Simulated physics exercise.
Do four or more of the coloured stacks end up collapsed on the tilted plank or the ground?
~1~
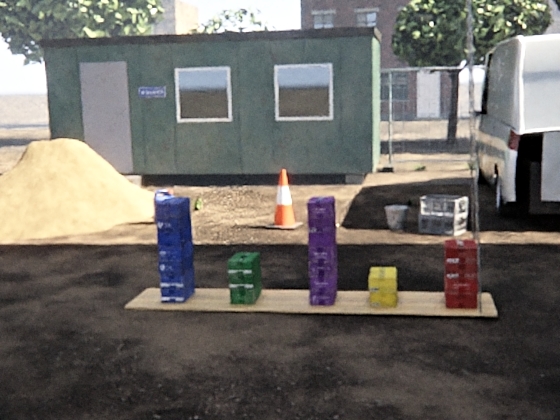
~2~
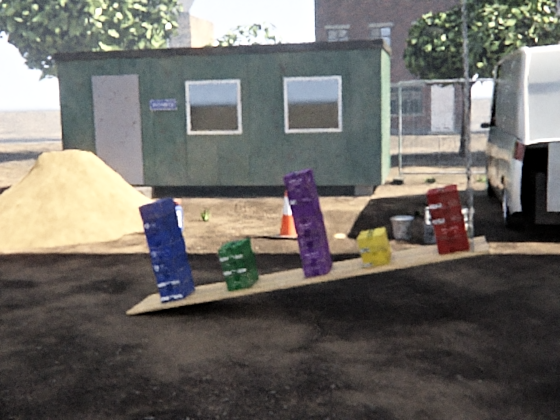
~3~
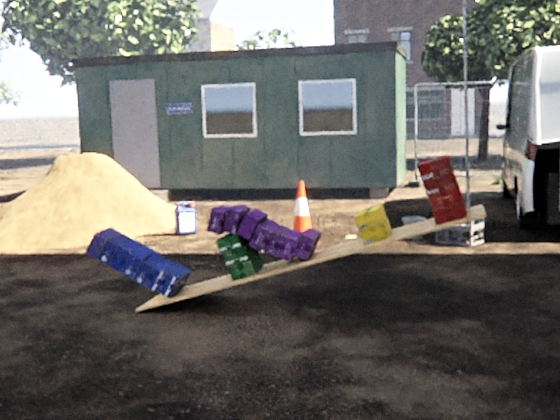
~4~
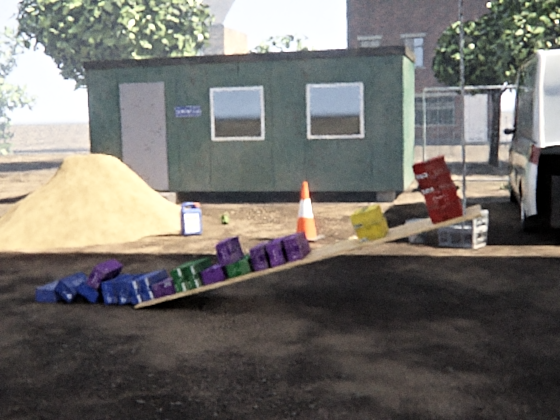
No, only the blue, green and purple stacks collapse. The yellow and red ones are still standing on the raised part of the plank.
